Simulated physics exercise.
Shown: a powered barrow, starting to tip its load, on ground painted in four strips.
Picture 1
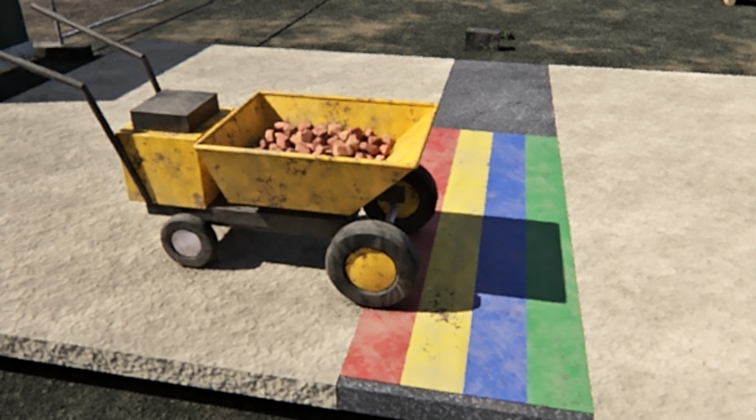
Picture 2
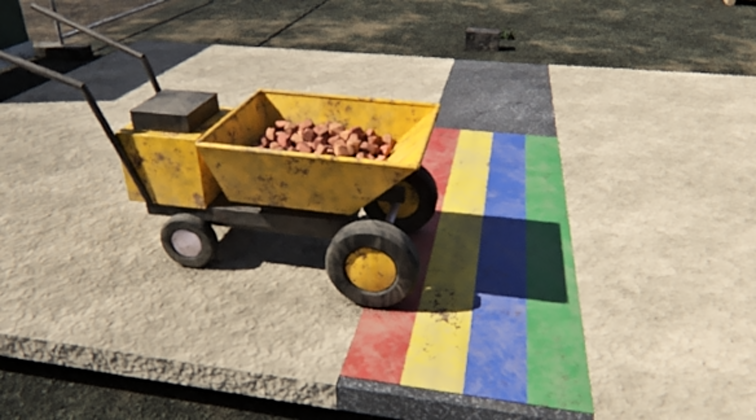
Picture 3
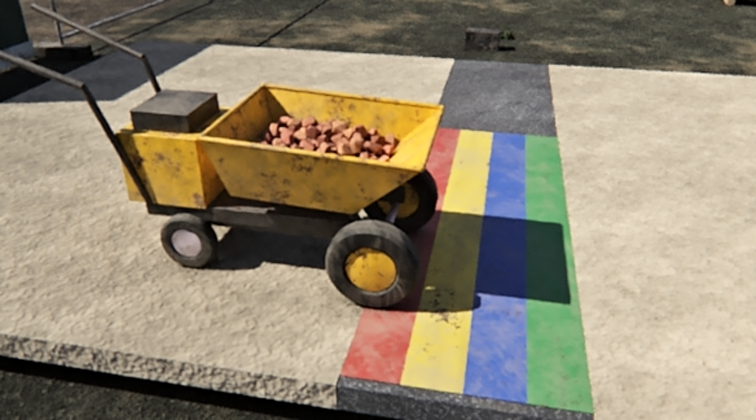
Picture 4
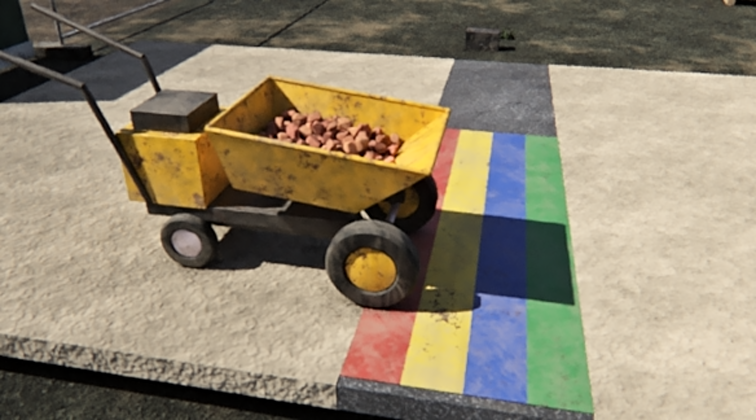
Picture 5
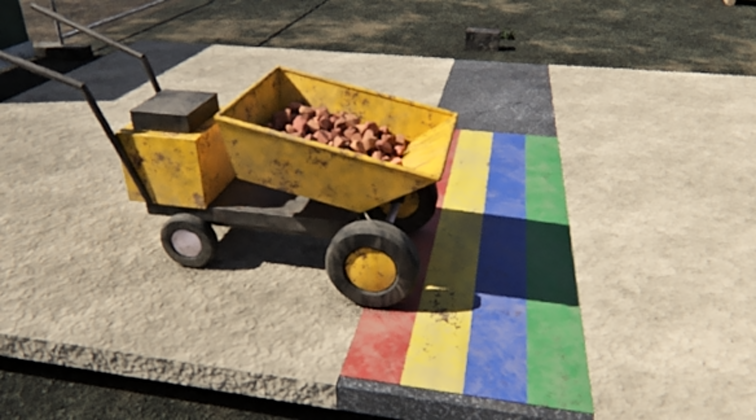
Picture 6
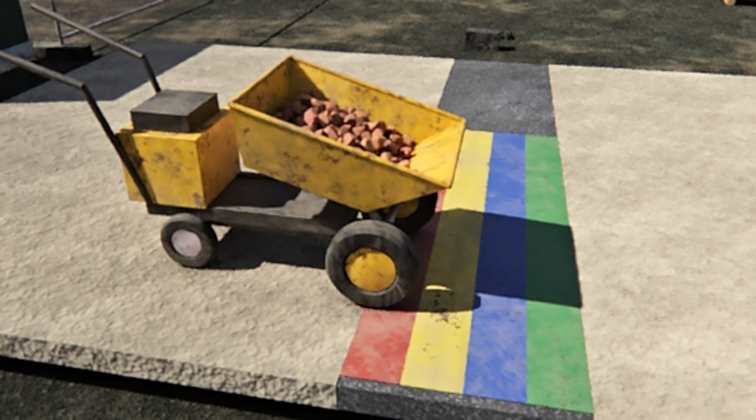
To begin with, a yellow powered barrow loaded with lumps of rubble stands with its skip level beside red, yellow, blue and green strips painted on the ground. The skip then tilts barely toward the right, and its left end rises steadily until it is clearly tipped, with the rubble still inside.
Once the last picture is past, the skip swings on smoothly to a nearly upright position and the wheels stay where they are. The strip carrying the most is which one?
That would be the green strip.
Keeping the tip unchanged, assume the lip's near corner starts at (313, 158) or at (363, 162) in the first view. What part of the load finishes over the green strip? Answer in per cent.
Roughly 10 per cent first, then roughly 20 per cent.
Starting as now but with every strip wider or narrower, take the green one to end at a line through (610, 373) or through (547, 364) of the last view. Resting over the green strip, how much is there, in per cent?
The first gives 30 %, the second 30 %.
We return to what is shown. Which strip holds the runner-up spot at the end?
The next spot goes to the blue strip.
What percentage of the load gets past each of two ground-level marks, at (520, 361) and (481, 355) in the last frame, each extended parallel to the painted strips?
Respectively 70 and 80 %.
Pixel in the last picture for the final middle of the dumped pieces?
Close to (552, 279) in the last picture.
Shortly afterwards, skip tipped steeply; the whole lot in the skip.
Next, skip tipped right over; near half in the skip; near a quarter over the blue strip; near a quarter over the green strip; only a few off the paint.
Some moments later, skip tipped right over; near a quarter in the skip; near a quarter over the blue strip; near a third over the green strip; near a quarter off the paint.
In the end, skip tipped right over; near a quarter in the skip; none at all over the red strip; none at all over the yellow strip; near a quarter over the blue strip; near a third over the green strip; near a quarter off the paint.
